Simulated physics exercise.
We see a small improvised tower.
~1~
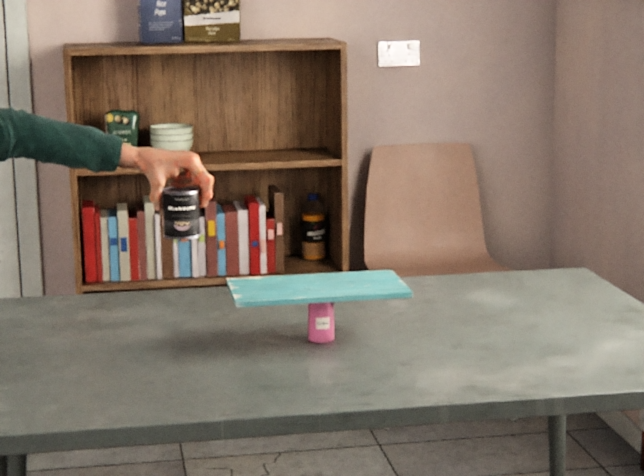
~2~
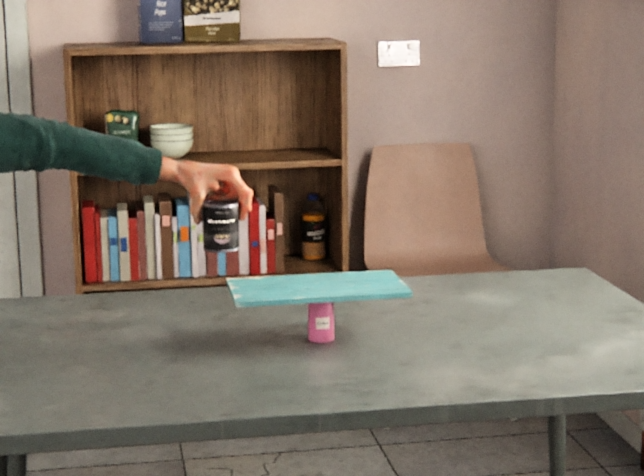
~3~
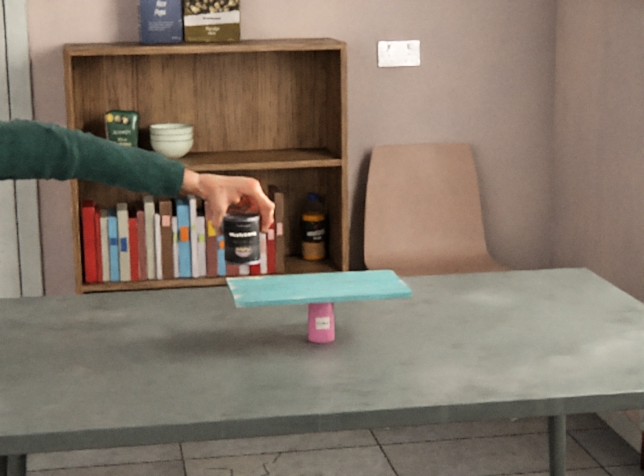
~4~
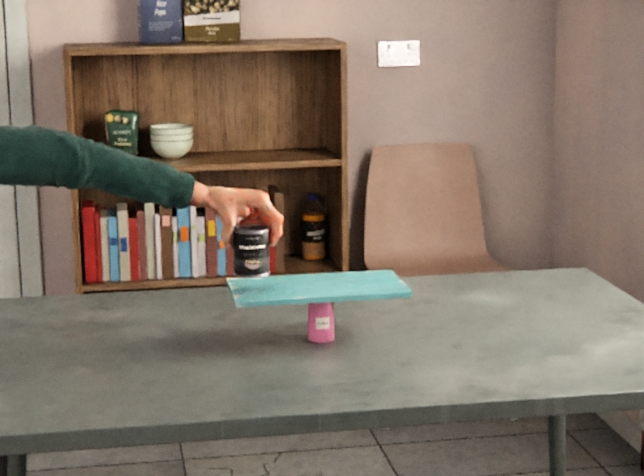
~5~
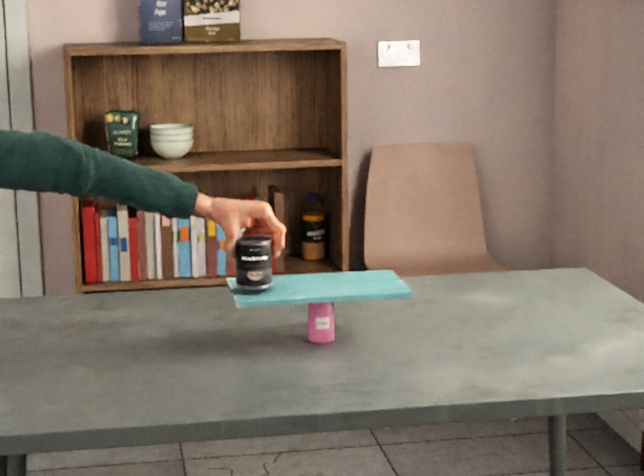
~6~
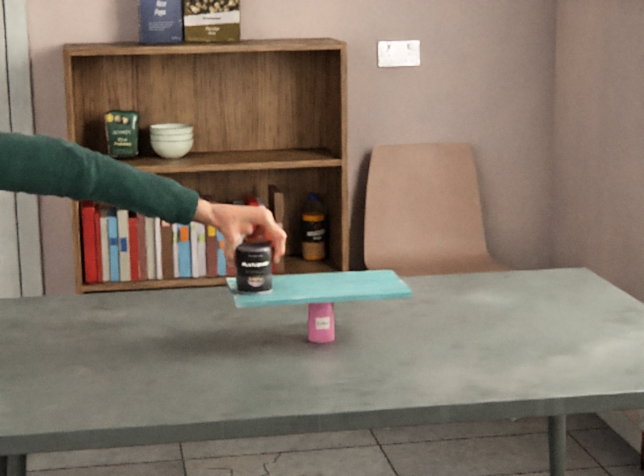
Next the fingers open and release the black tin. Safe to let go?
As it turns out, it gives way.
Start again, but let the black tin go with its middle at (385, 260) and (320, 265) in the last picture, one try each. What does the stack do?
First, it loses its balance; second, it stays up.
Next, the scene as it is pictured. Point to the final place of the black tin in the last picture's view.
Near (207, 331).
Then, 0.40 s past the last view, black tin now fallen; turquoise board rocked 38° from its first pose.
Then, 0.50 s past the last view, turquoise board rocked 43° from its first pose.
Then, 0.70 s past the last view, turquoise board rocked 34° from its first pose.
Finally, fallen, black tin; left askew, turquoise board; pink shaker still in place. Final places as the last picture's camera would see them, black tin near (207, 331). The stack loses its balance.
